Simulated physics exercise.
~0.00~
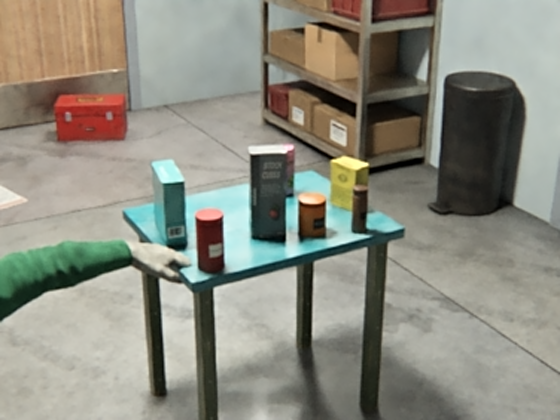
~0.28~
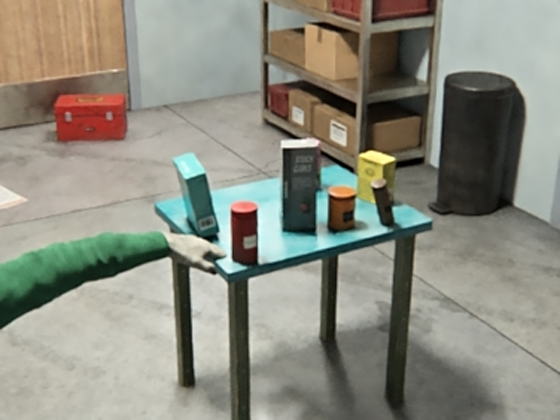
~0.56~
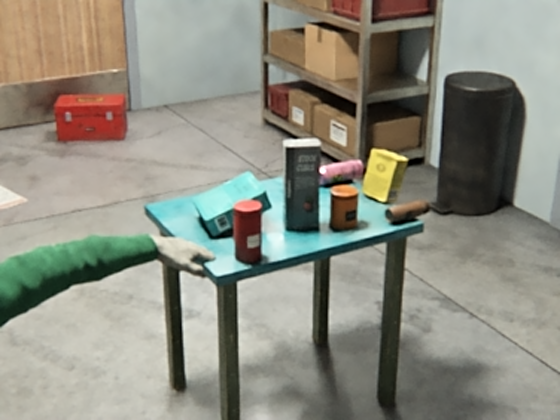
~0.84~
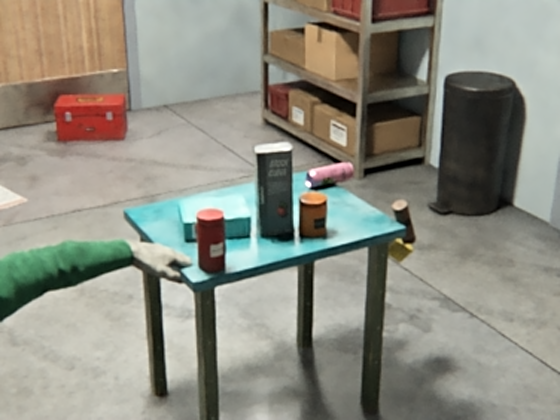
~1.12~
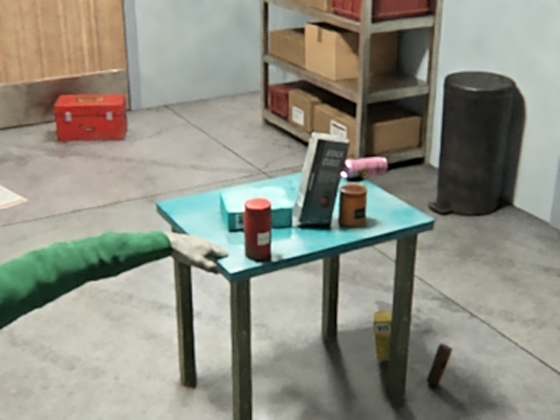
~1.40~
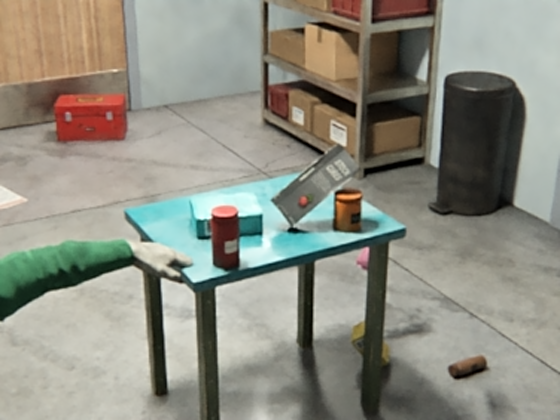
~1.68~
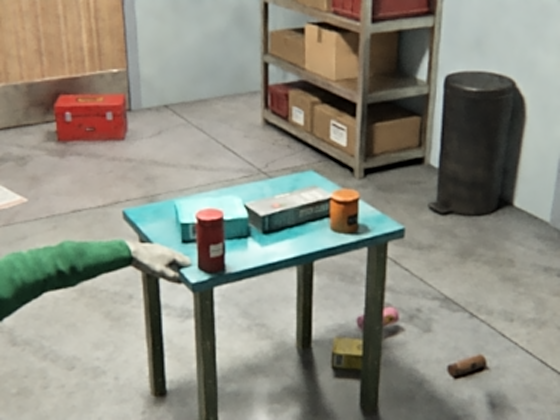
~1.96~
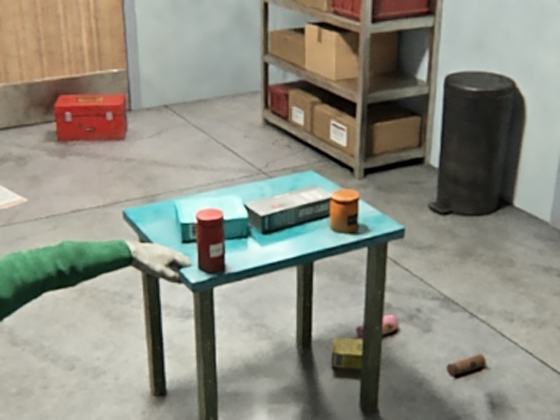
In a grey-floored storeroom seen from slightly above, a gloved hand in a green sleeve grips a turquoise table's left corner. On top stand a turquoise packet at left, a red jar in front, a tall grey carton mid-table, and an orange jar, yellow packet, small brown shaker and pink can towards the right. The hand jerks the table right, then back and forth, and the turquoise packet, pink can and shaker topple. The yellow packet and shaker drop off the right side, then the carton tips over and the can falls. Finally those three lie on the floor, while both jars stand beside the flattened carton and turquoise packet.
